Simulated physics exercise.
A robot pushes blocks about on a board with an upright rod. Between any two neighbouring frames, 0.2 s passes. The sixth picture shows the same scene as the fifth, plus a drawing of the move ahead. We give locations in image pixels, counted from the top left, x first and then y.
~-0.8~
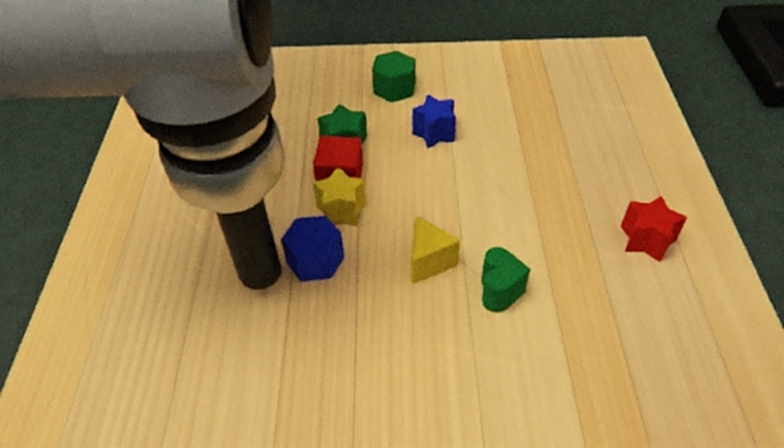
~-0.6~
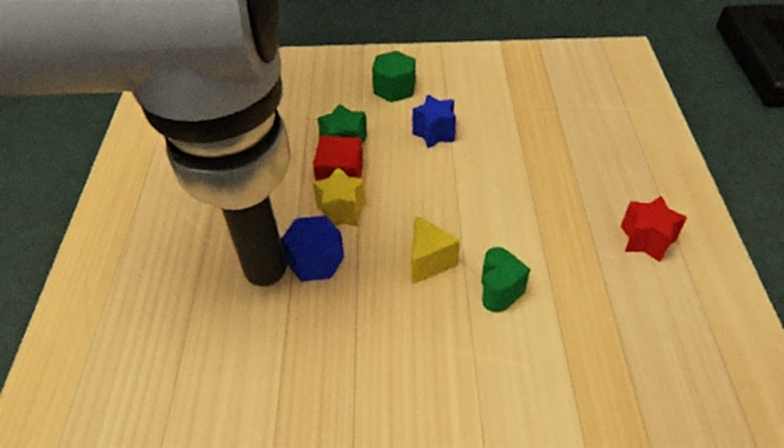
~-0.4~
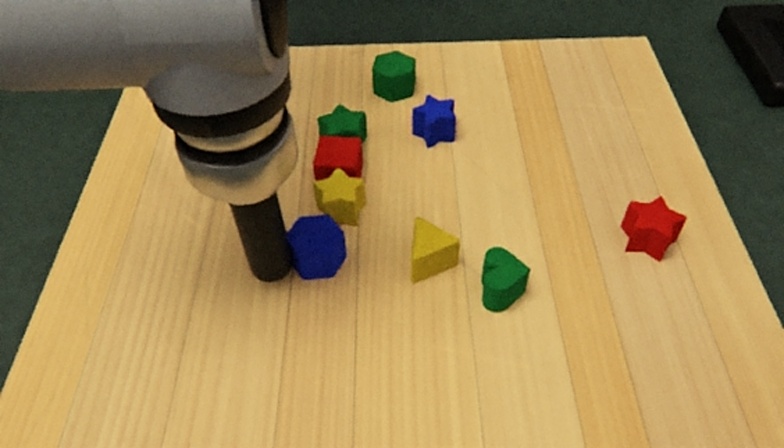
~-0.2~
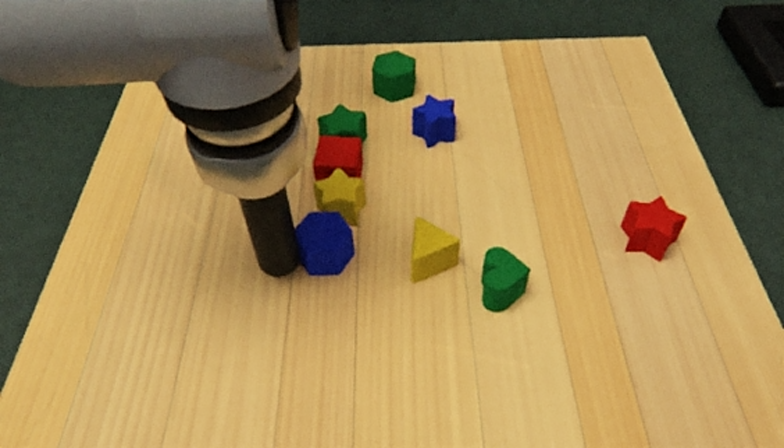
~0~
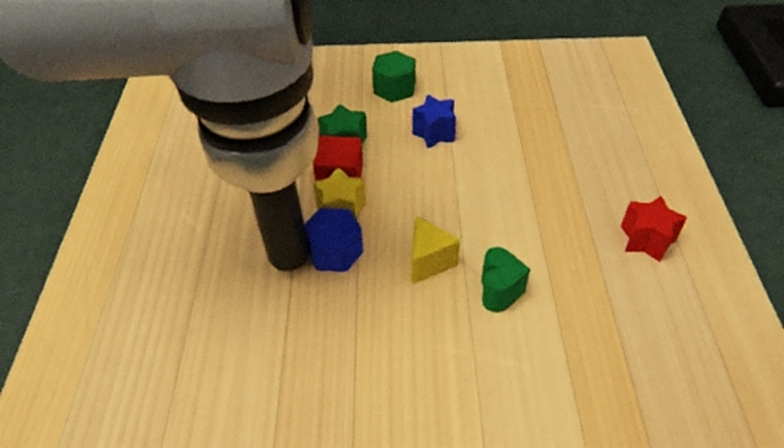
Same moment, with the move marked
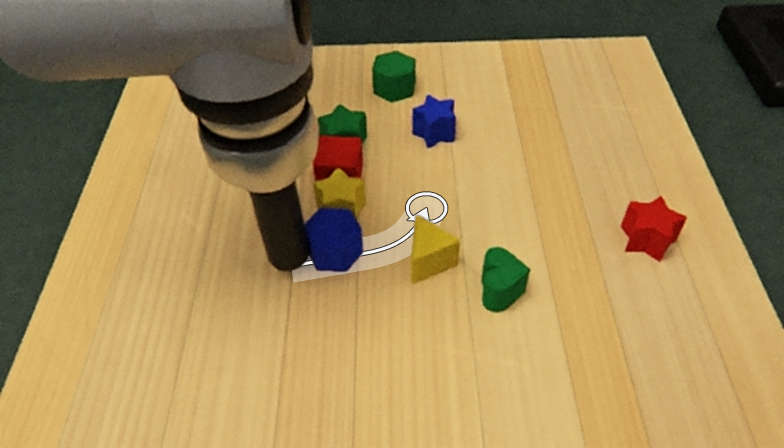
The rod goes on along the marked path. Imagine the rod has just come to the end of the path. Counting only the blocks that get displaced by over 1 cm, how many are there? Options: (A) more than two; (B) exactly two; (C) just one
The answer is C.
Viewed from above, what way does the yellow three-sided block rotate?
Answer: With the clock.
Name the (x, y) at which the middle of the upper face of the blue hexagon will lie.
It sits at (467, 169).
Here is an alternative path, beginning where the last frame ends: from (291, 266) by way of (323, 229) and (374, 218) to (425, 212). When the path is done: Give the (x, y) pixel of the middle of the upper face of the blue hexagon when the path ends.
I expect it at (400, 226).
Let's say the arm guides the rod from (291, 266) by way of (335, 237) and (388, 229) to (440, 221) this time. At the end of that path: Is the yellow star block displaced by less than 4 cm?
Going by the path, yes.
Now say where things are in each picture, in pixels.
In the first frame, lower end of the rod at (261, 274), tops of blocks, blue hexagon at (311, 235), yellow star block at (338, 186), yellow three-sided block at (430, 237).
In the second frame, rod at (266, 271), blocks as before.
In the third frame, rod at (272, 267), blue hexagon at (314, 234).
In the fourth frame, rod at (280, 262), blue hexagon at (322, 230).
In the fifth frame, rod at (289, 256), blue hexagon at (331, 226), yellow star block at (338, 186), yellow three-sided block at (430, 237).
The drawn path runs from (291, 266) over (347, 256) and (399, 242) to (427, 208).
What follows on the original path. One third of the way, rod at (347, 246); blue hexagon at (386, 211), turned 20° anticlockwise.
Two thirds of the way, rod at (400, 231); blue hexagon at (434, 192), turned 30° anticlockwise; yellow three-sided block at (438, 236), turned 40° clockwise.
At the end, rod at (427, 198); blue hexagon at (467, 169); yellow star block not moved; yellow three-sided block at (438, 236), turned 40° clockwise.
